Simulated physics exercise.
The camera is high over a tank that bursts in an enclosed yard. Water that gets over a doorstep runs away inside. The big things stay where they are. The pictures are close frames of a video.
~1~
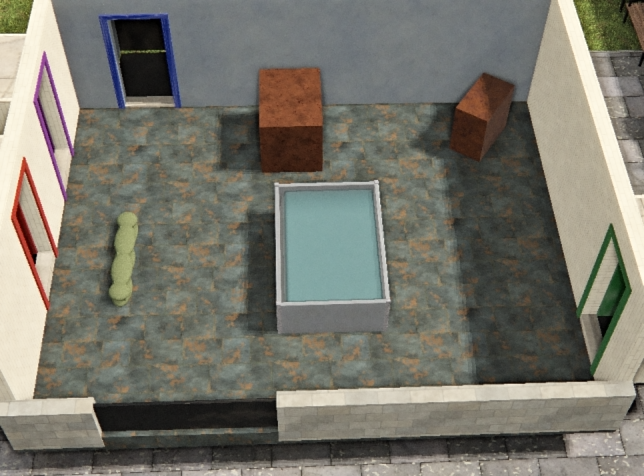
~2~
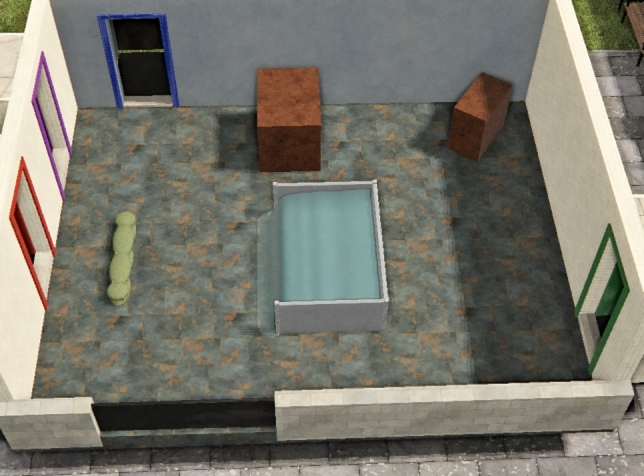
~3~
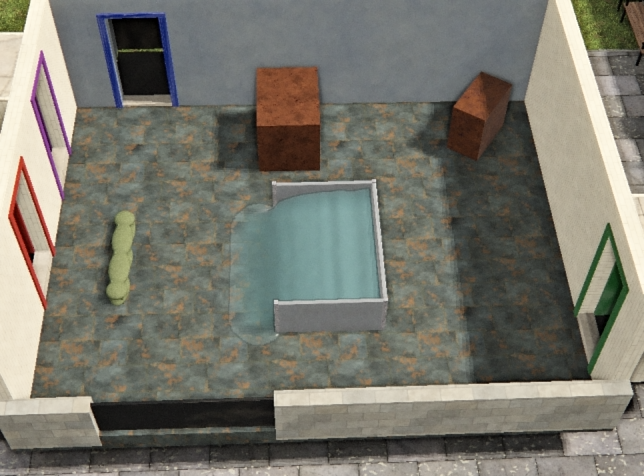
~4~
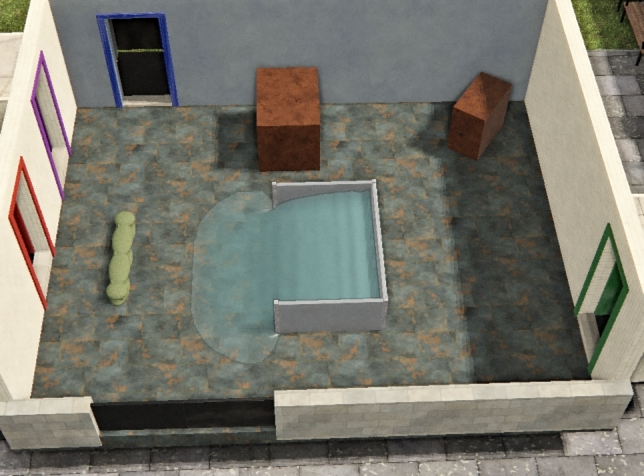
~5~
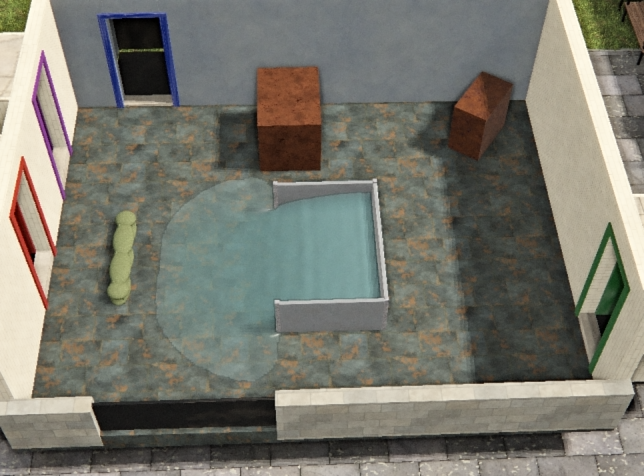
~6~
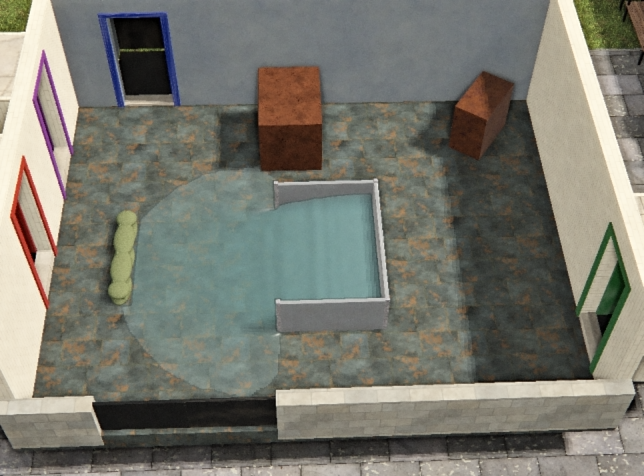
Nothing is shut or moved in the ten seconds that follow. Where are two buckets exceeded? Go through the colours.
The blue door takes more than that; the green door stays under that; the red door stays under that; the purple door stays under that.
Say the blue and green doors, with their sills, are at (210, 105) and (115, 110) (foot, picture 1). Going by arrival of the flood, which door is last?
I say the door marked blue.
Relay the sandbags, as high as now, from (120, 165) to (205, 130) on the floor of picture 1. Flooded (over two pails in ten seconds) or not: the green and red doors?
In short: The green door is under; the red door takes more.
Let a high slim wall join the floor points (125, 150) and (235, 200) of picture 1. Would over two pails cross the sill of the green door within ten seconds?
Green door is under.
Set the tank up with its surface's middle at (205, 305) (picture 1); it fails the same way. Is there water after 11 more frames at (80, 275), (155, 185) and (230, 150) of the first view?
One after the other: Wet, covered, flooded.
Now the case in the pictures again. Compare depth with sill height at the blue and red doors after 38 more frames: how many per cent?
In turn 160 and 40 per cent.
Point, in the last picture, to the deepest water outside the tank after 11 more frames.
Close to (29, 422).
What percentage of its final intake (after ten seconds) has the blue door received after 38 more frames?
Near 80 in a hundred.
A moment on, water covers 35 % of the floor; the blue door not reached, the green door not reached, the red door not reached, the purple door not reached.
Next, water covers 40 % of the floor; the blue door not reached, the green door not reached, the red door wet at the sill, nothing in, the purple door wet at the sill, nothing in.
Then, water covers 45 % of the floor; the blue door over two buckets in, the green door not reached, the red door wet at the sill, nothing in, the purple door wet at the sill, nothing in.
Later, water covers 65 % of the floor; the blue door far over two buckets in, the green door not reached, the red door wet at the sill, nothing in, the purple door wet at the sill, nothing in.
In the end, water covers 80 % of the floor; the blue door far over two buckets in, the green door wet at the sill, nothing in, the red door wet at the sill, nothing in, the purple door wet at the sill, nothing in.
